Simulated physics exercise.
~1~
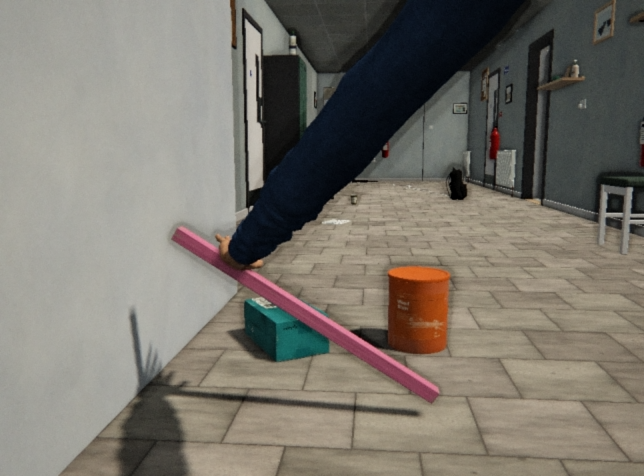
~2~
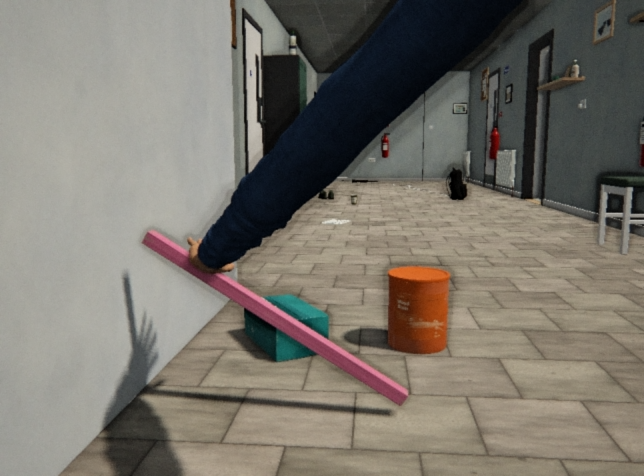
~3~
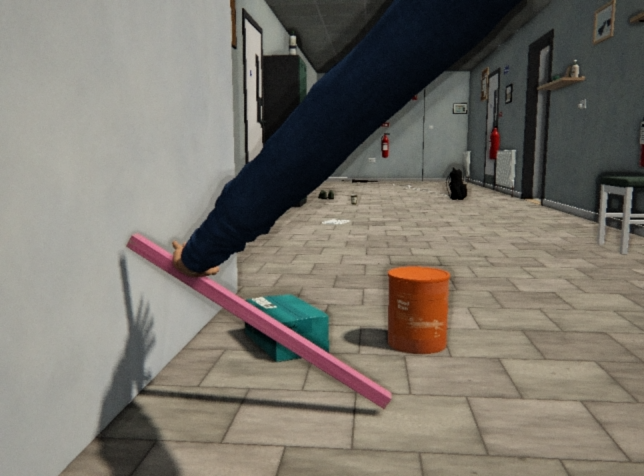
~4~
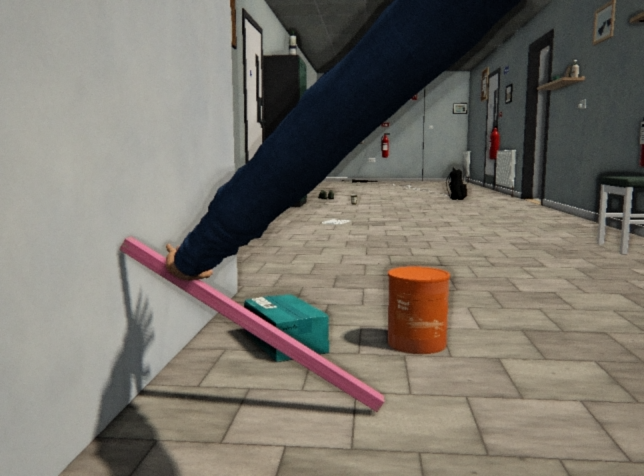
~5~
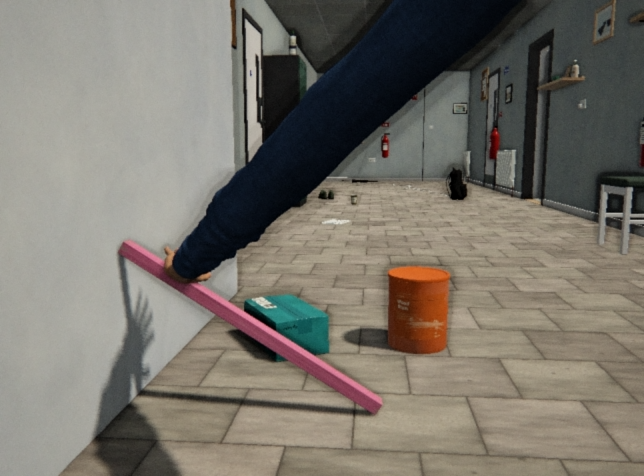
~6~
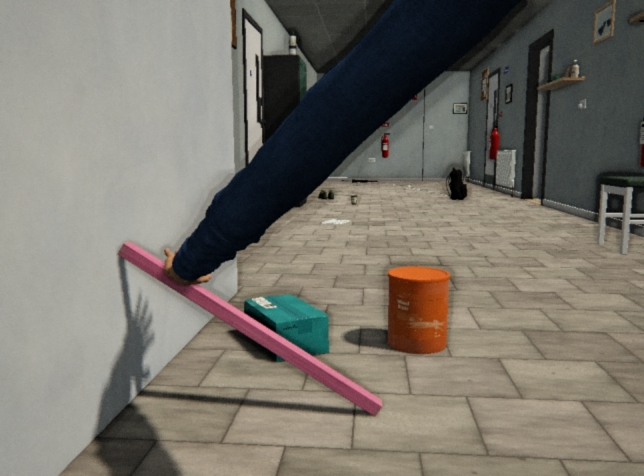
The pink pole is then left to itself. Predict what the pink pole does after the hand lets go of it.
Skids.
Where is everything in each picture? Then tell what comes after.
The first frame shows not yet at the wall; pink pole (306, 314); turquoise box (284, 325).
The second frame shows not yet at the wall; pink pole (276, 318); turquoise box (284, 325).
The third frame shows not yet at the wall; pink pole (260, 321); turquoise box (284, 325).
The fourth frame shows not yet at the wall; pink pole (253, 324); turquoise box (284, 325).
The fifth frame shows leant on the wall, still held; pink pole (251, 326); turquoise box (284, 325).
The sixth frame shows leant on the wall, still held; pink pole (251, 328); turquoise box (284, 325).
Then, 0.40 s after the last picture, pink pole sunk by 17° near (269, 367).
Then, 0.50 s after the last picture, pink pole sunk by 32° near (276, 405).
At rest, moved from the start, pink pole; the other 2 in place. Seen from the same camera at the end, pink pole near (276, 404). The pole slips out.
